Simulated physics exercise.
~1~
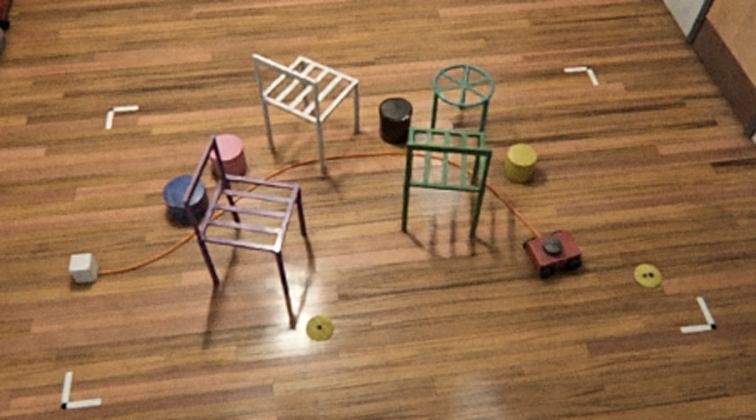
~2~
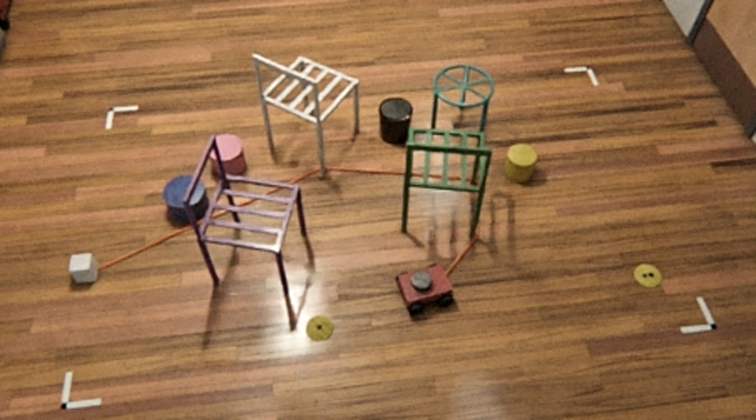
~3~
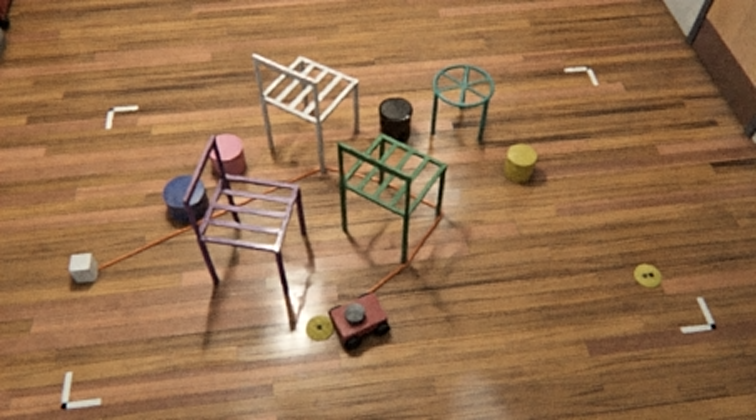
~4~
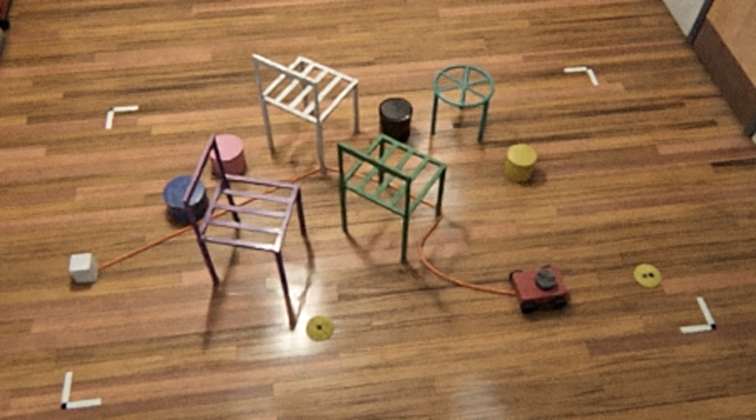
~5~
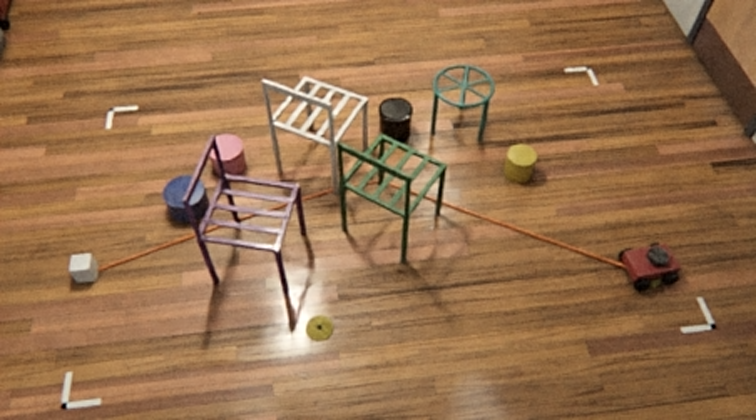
Three metal chairs, white, purple and green, stand on a wooden workshop floor seen from above, with a teal stool, yellow, blue and pink tubs and a black pot around them. An orange lead runs from a small white block at left to a dark red cart at right. The cart drives left and slightly down, then on to the yellow mark near the purple chair, and the green chair shifts left and turns. The cart heads back right, trailing a slack curve. It ends at the right-hand mark with the lead stretched out and the white chair nudged slightly down.
